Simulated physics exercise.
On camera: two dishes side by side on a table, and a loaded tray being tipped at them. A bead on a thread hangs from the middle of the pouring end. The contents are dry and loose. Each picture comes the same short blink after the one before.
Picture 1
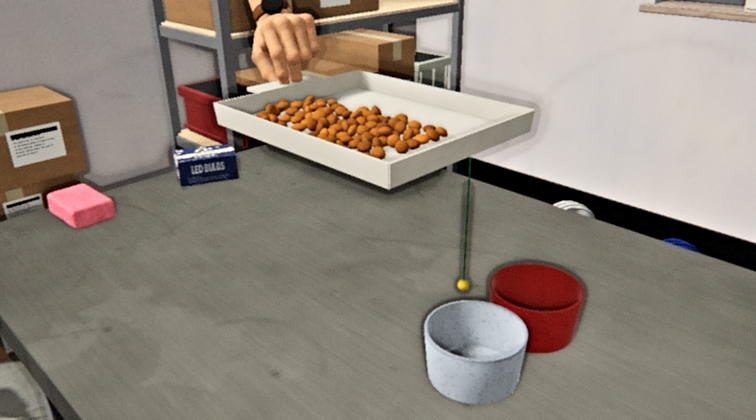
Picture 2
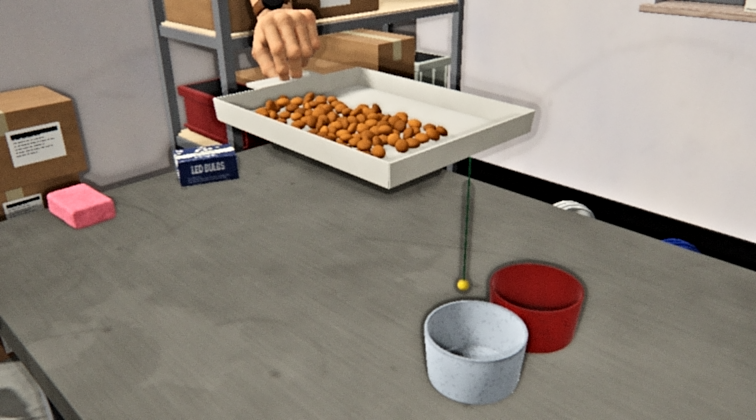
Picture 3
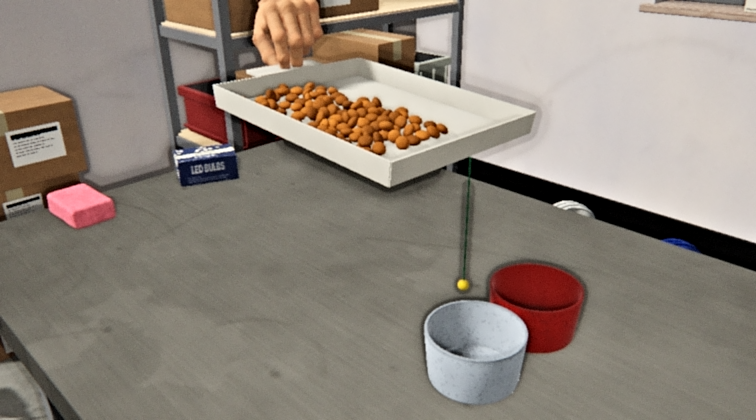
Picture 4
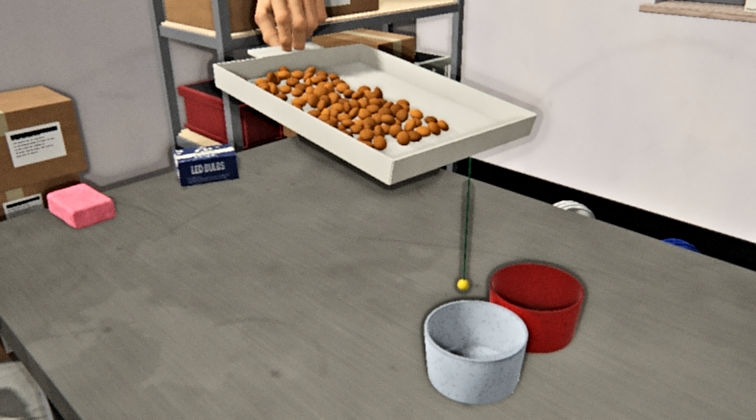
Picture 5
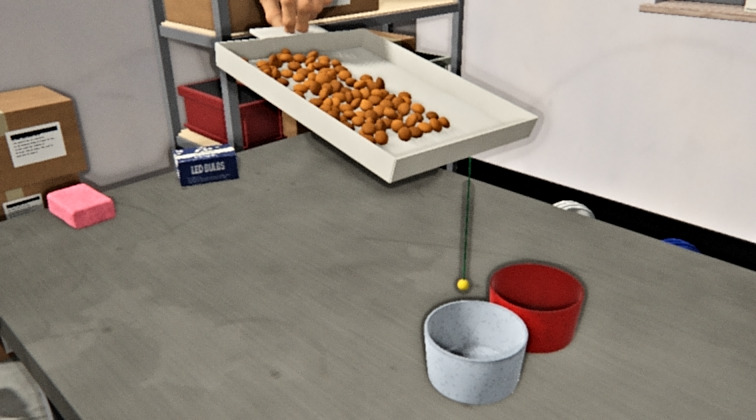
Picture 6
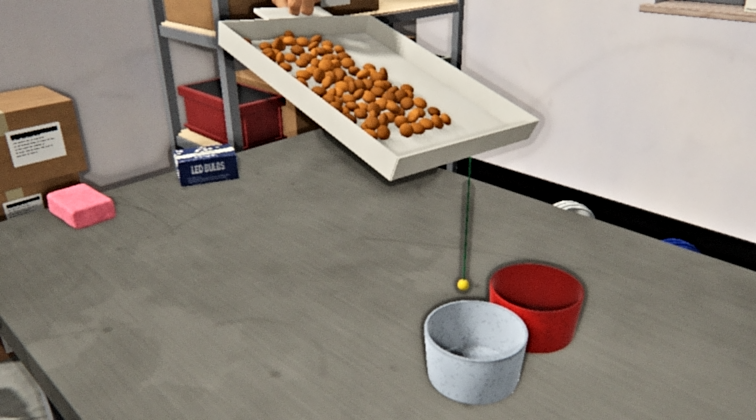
A white tray of small brown pieces, held by a hand at its far end, slants above a grey table in a storage room, seen from slightly above. A pale speckled dish and a red one sit below at right, near a hanging yellow bead, with a pink block, blue box and cardboard carton at left. The hand steadily raises the far end, steepening the tray, while the camera stays still.
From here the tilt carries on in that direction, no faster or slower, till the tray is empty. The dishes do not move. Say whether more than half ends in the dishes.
In the dishes lies over half of it.
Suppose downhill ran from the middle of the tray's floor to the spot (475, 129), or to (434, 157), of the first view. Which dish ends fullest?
First the right one, then the left-hand dish.
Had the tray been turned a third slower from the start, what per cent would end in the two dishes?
Close to 70 per cent.
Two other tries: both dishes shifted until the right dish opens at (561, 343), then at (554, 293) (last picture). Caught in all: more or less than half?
The first try: The smaller part. The second: Over half.
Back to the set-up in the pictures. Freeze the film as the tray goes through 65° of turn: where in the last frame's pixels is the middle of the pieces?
Close to (487, 129).
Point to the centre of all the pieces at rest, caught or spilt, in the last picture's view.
Roughly at (536, 330).
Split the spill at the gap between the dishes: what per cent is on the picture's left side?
Some 10 per cent.
Soon after the last picture, tray tipped steeply; nearly all on the tray; a small part in the air.
A little later, tray tipped past a quarter turn; about a third on the tray; a stray few in the left dish; about a third in the right dish; a small part outside both; about a quarter in the air.
Later still, tray tipped past a quarter turn; about a quarter in the left dish; about half in the right dish; about a quarter outside both.
At rest, tray tipped past a quarter turn; about a quarter in the left dish; about half in the right dish; about a quarter outside both.
